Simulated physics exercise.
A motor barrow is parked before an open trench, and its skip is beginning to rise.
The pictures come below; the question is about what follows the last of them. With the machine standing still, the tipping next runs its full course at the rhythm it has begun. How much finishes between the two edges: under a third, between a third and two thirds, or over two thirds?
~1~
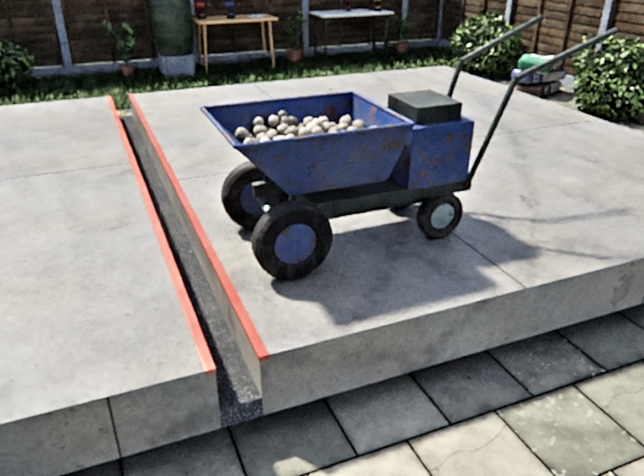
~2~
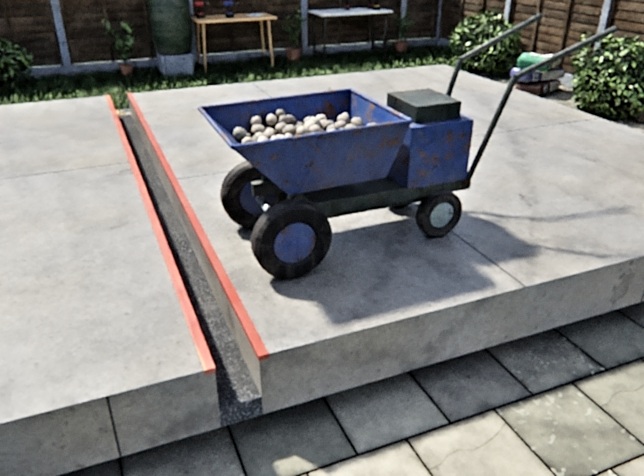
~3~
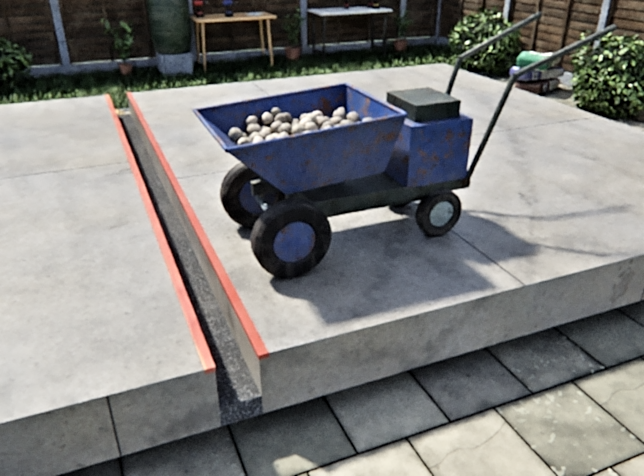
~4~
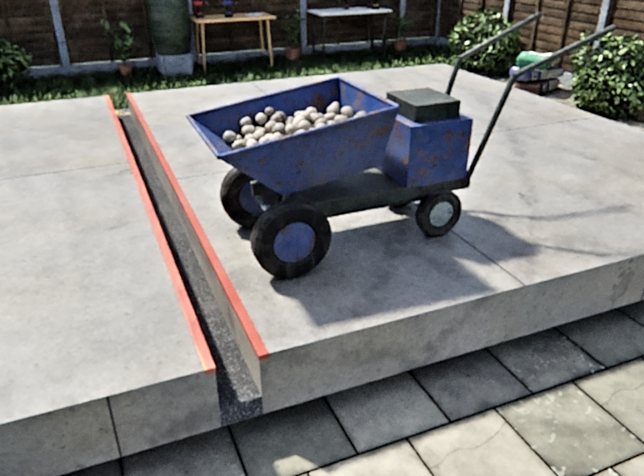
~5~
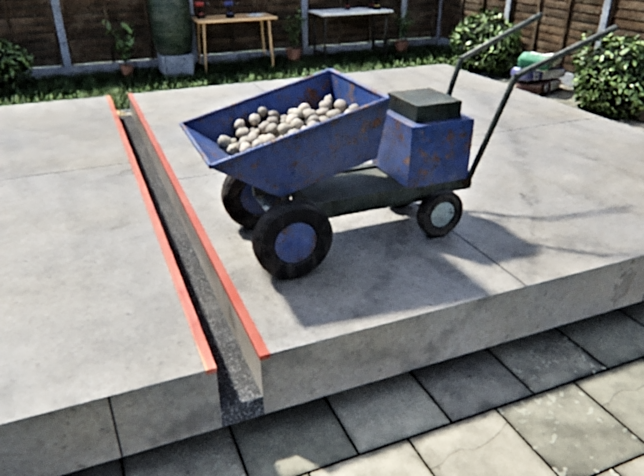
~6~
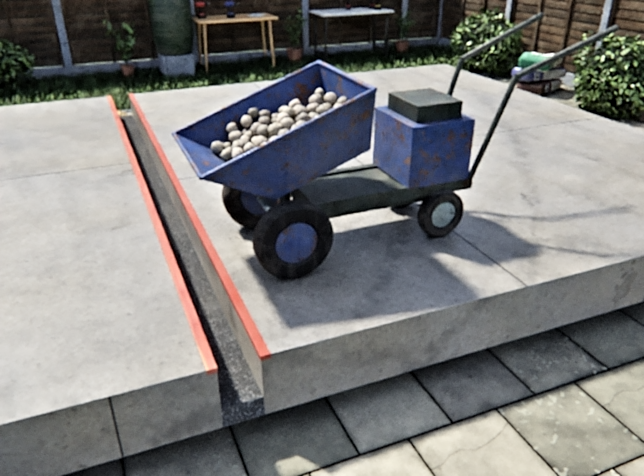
To my eye, the trench share falls short of a third.
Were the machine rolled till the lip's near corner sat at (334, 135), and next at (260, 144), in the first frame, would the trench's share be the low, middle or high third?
Try one, between a third and two thirds; try two, less than a third.
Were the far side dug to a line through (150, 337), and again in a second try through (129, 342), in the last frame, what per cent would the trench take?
In order: Near 60, then 90 percent.
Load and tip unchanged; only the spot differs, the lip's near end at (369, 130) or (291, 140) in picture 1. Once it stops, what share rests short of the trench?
60 and 0 in a hundred, in that order.
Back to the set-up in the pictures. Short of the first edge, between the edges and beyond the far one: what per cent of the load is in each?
Short: 0; between: 0; beyond: 85 per cent.
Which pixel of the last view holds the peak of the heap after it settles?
Near (136, 258).
Shortly afterwards, skip tipped steeply; the whole lot in the skip.
Next, skip tipped right over; the bulk in the skip; near a quarter beyond it; only a few falling.
Some moments later, skip tipped right over; near a quarter in the skip; the bulk beyond it.
In the end, skip tipped right over; near a quarter in the skip; only a few in or heaped over the trench; the bulk beyond it.
